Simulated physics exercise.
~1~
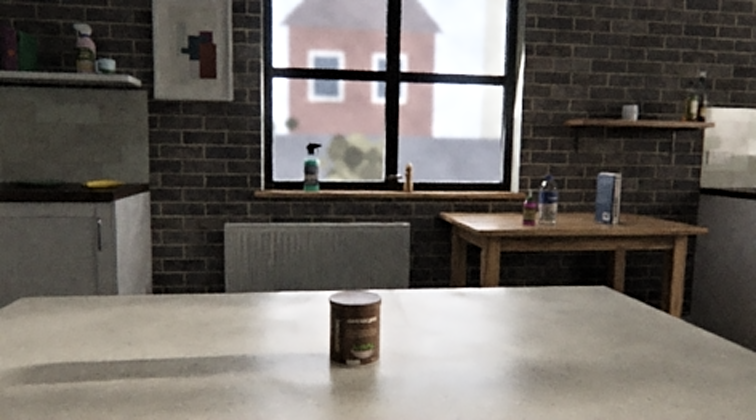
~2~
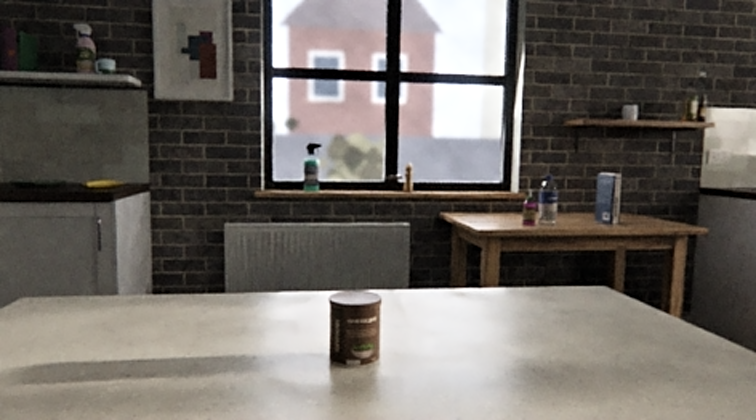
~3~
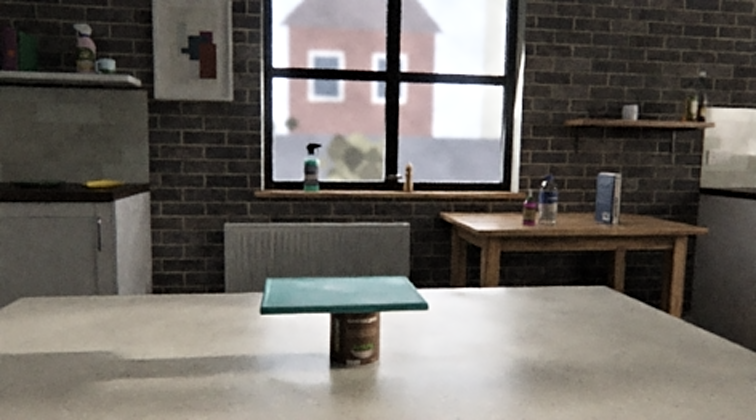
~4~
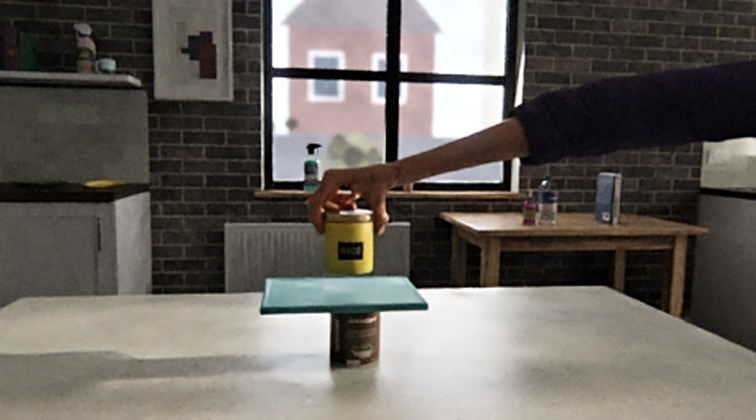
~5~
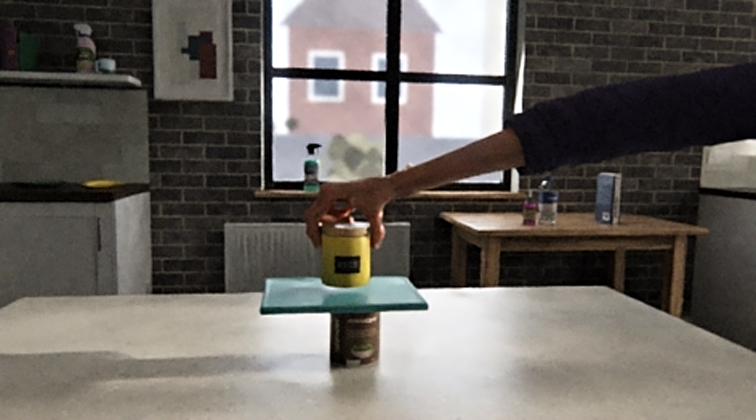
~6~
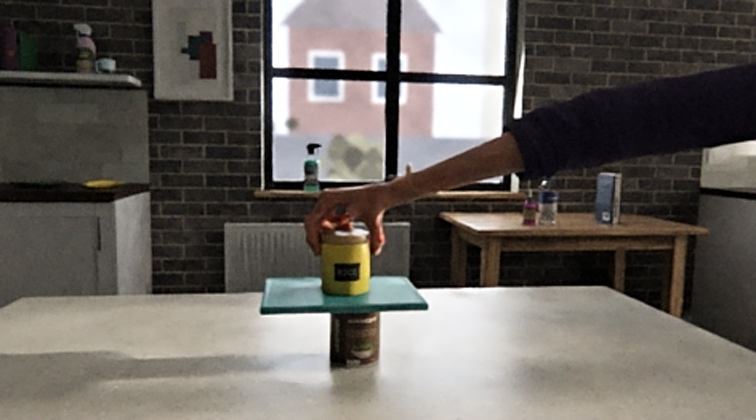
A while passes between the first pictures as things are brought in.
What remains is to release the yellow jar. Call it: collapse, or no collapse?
No collapse.
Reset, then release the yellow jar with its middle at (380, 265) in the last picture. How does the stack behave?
Outcome: Stable.
Then, 0.80 s on from there, no change.
Then, 1.70 s on from there, yellow jar resting near (345, 261).
In the end, all 3 unmoved. At the end, from the last picture's camera, yellow jar near (345, 261). The stack keeps its balance.
